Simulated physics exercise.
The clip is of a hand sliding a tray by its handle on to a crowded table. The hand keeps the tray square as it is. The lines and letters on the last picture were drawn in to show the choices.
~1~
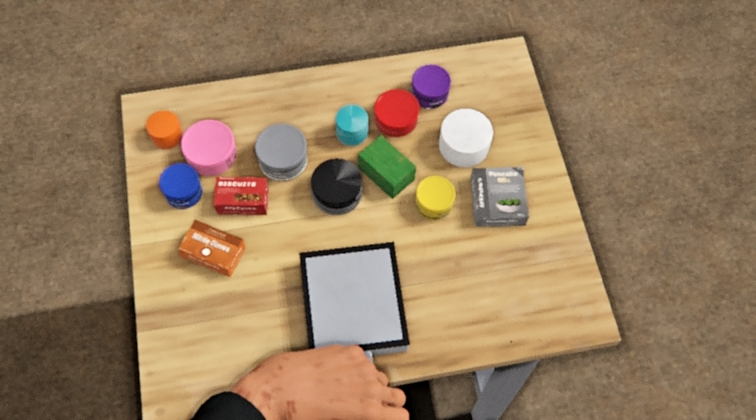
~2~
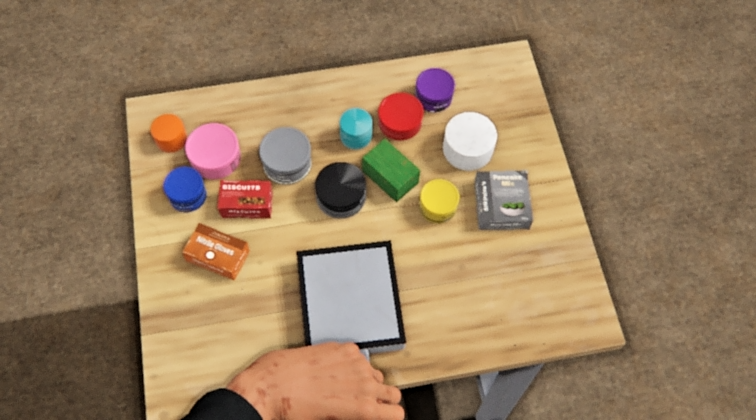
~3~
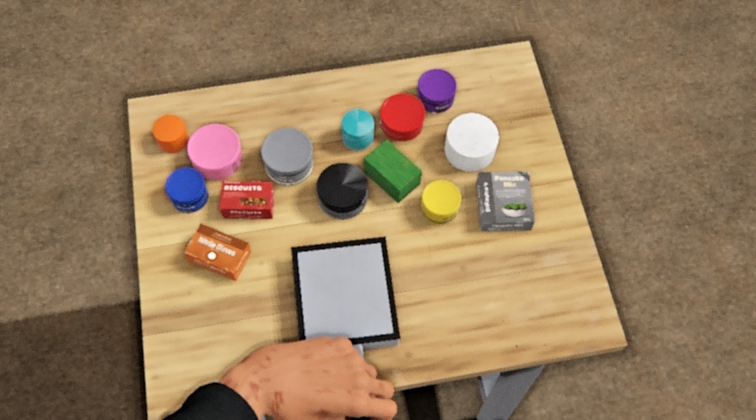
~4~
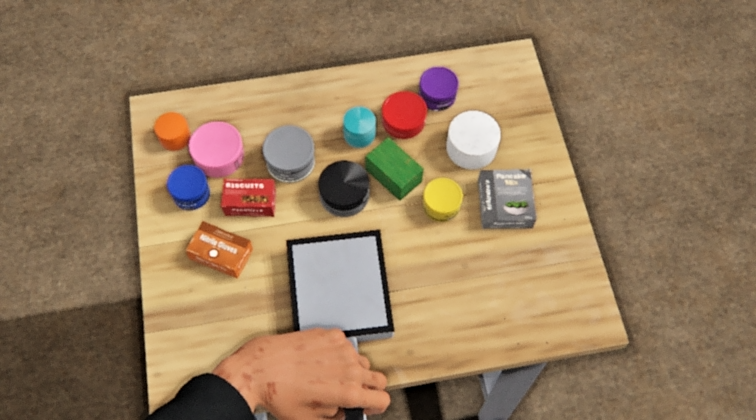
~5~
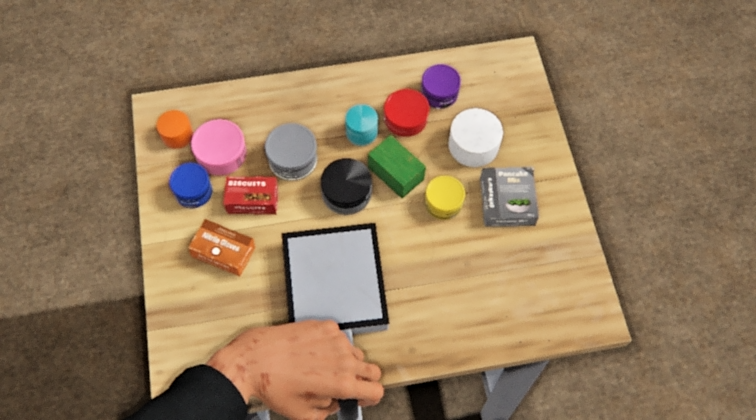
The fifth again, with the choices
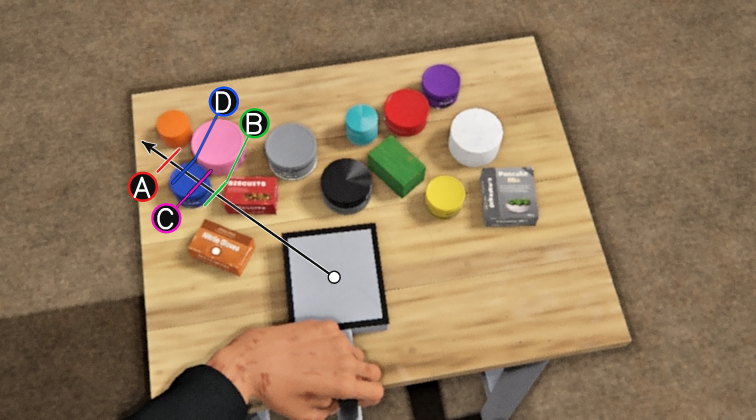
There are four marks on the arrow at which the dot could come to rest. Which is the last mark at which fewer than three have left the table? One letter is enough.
It can go as far as D.
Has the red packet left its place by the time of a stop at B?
Yes.
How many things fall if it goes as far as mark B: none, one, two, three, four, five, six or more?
In all, none.
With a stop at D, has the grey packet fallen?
No.
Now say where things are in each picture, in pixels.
The first frame shows white pot (466, 138); blue tub (181, 187); black tin (337, 187).
The second frame shows tray (350, 296); yellow jar (439, 202).
The third frame shows tray (345, 292); pink tub (215, 152).
The fourth frame shows tray (339, 285); grey packet (506, 199).
The fifth frame shows tray (334, 278); red packet (252, 196); grey tin (292, 152); purple jar (441, 87).
On the marked copy, A at (169, 160); B at (216, 193); C at (200, 183); D at (184, 171); the arrow from (334, 277) to (143, 142); the white dot at (334, 277).
With D. Early on, tray (279, 242); orange box (204, 247); red packet (247, 184).
Further on, tray (224, 204); orange box (151, 241); blue tub (158, 181).
At the end, tray (186, 177); blue tub over the edge; orange box over the edge; two fallen.
As for the rest, A drops three; B is within the limit but short; C is within the limit but short.
